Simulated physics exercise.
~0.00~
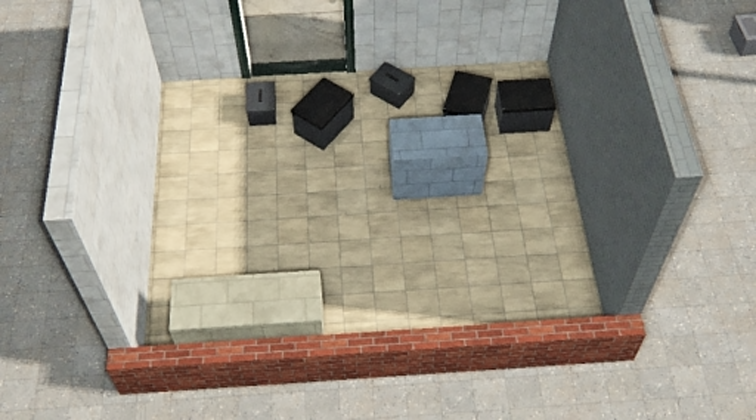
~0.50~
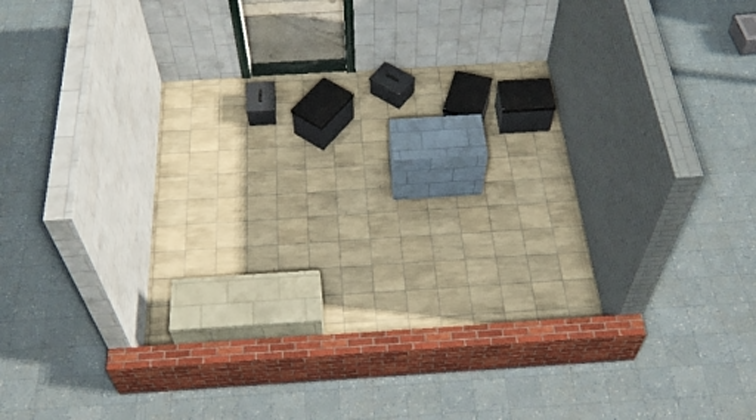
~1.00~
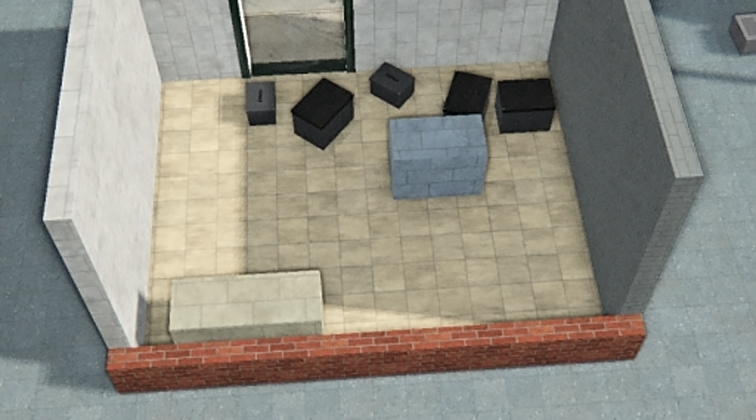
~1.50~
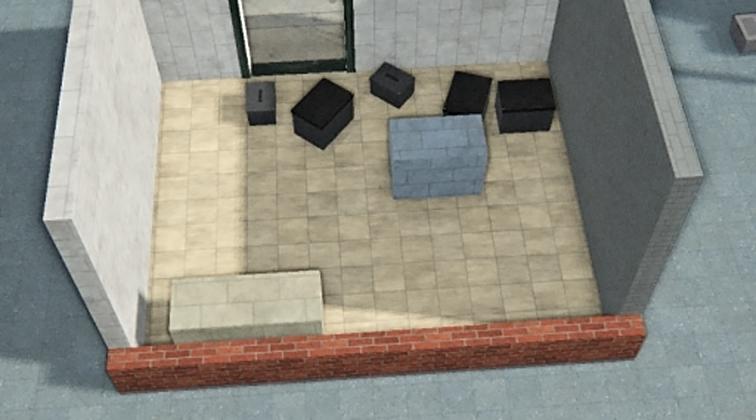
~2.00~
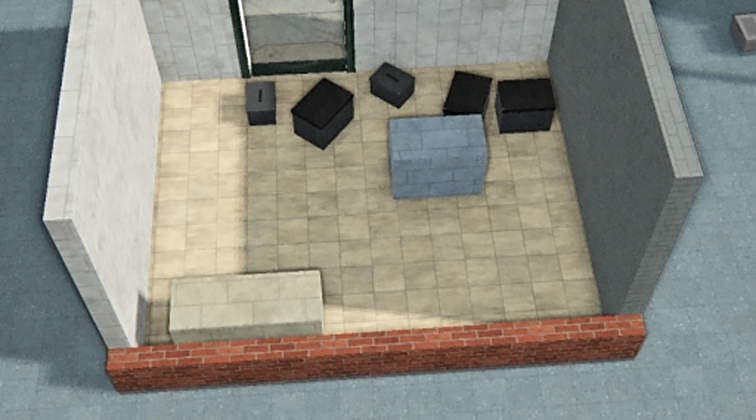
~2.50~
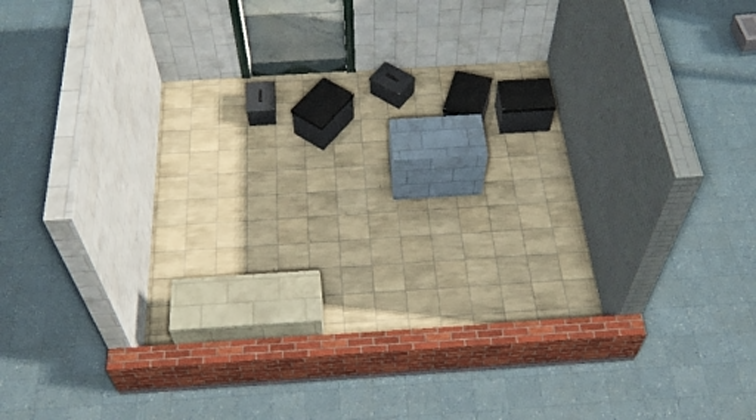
A small walled room holds several dark boxes and pale blocks, and none of them move.
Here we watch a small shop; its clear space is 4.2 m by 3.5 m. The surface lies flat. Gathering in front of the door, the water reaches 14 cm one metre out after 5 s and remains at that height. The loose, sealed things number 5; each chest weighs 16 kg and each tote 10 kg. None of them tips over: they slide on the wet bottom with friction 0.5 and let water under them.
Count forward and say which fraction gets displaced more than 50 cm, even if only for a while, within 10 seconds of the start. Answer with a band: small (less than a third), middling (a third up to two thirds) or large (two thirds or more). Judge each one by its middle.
Small.
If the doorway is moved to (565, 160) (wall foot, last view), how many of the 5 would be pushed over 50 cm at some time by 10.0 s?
Result: 0.
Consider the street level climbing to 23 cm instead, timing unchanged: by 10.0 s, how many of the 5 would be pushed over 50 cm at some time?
In that case the number is 2.
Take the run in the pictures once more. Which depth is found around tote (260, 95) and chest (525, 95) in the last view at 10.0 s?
Around 4 cm and 2 cm.
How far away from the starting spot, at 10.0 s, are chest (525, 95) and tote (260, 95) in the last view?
Respectively 0 and 30 cm.
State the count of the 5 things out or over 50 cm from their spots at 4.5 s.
Result: 0.
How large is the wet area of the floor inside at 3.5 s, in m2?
About 0.5 m2.
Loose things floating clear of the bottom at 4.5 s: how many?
0 of them.
After 3.5 s 0 of 5 are over 50 cm from their spots; 0 afloat.
After 4.5 s 0 of 5 are over 50 cm from their spots; 0 afloat.
After 7.0 s 0 of 5 are over 50 cm from their spots; 0 afloat.
After 10.0 s 1 of 5 are over 50 cm from their spots, and 1 have been at some point; 0 afloat.
